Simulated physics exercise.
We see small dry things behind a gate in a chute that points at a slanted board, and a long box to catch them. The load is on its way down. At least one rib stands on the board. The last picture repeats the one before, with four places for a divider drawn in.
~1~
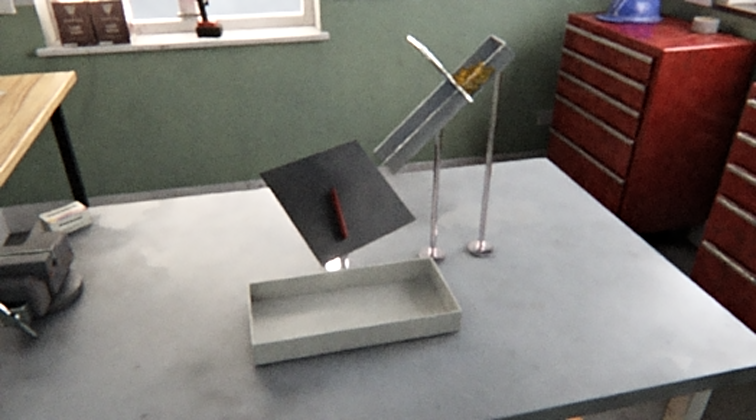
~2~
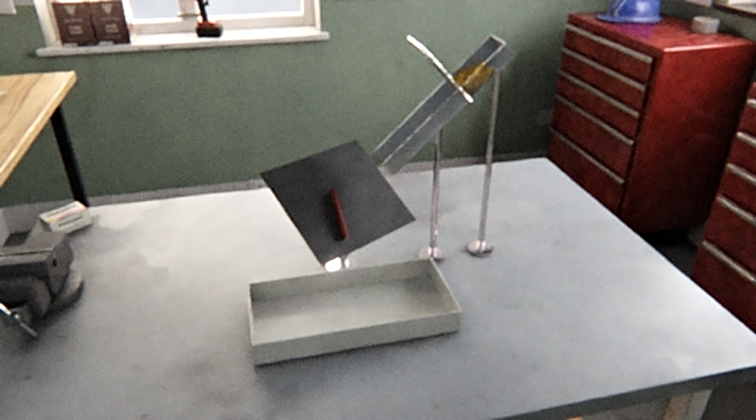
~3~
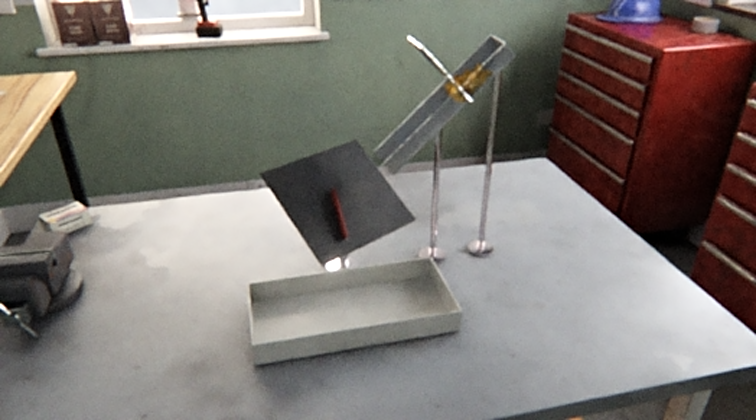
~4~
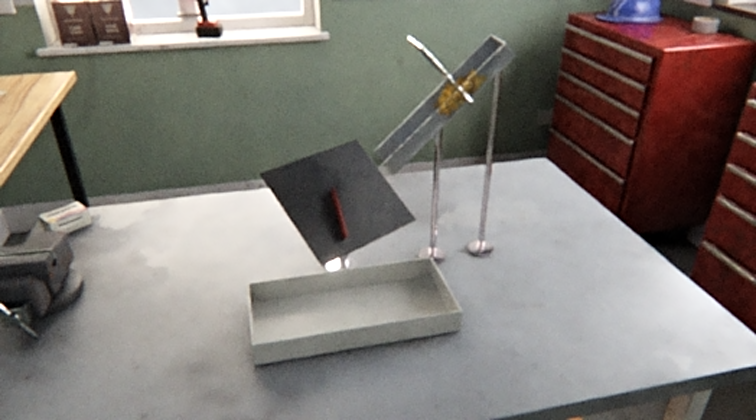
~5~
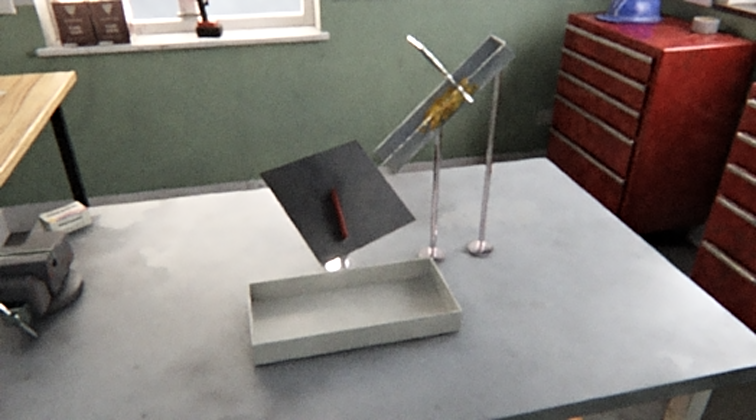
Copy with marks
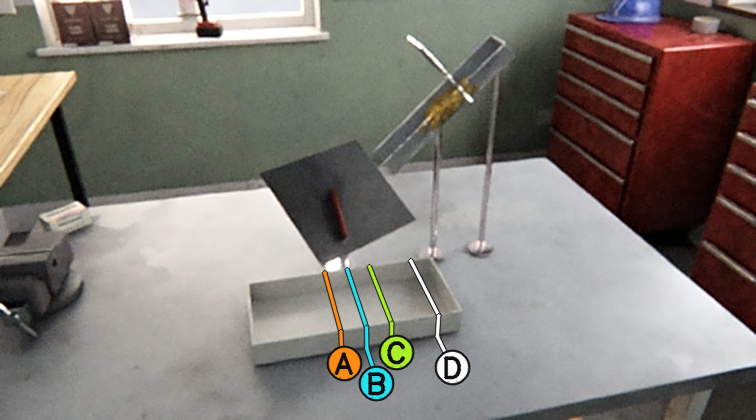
A clump of small yellow pieces slid slowly a short way down a sloping clear chute, passing under a thin pale bar, while the tilted dark board with its red strip and the empty box stayed still.
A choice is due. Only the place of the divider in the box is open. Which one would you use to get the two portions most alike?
C.
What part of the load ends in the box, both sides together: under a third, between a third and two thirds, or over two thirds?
It is over two thirds.
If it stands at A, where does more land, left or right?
Right.
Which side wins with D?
Left.
On the marked copy, line A crosses the front rim at (340, 330); line B crosses the front rim at (366, 326); line C crosses the front rim at (391, 322); line D crosses the front rim at (438, 314).
For line A, of what is caught, none on the left of the divider, all on the right.
For line B, of what is caught, a small part on the left of the divider, nearly all on the right.
For line C, of what is caught, about half on the left of the divider, about half on the right.
For line D, of what is caught, nearly all on the left of the divider, a stray few on the right.
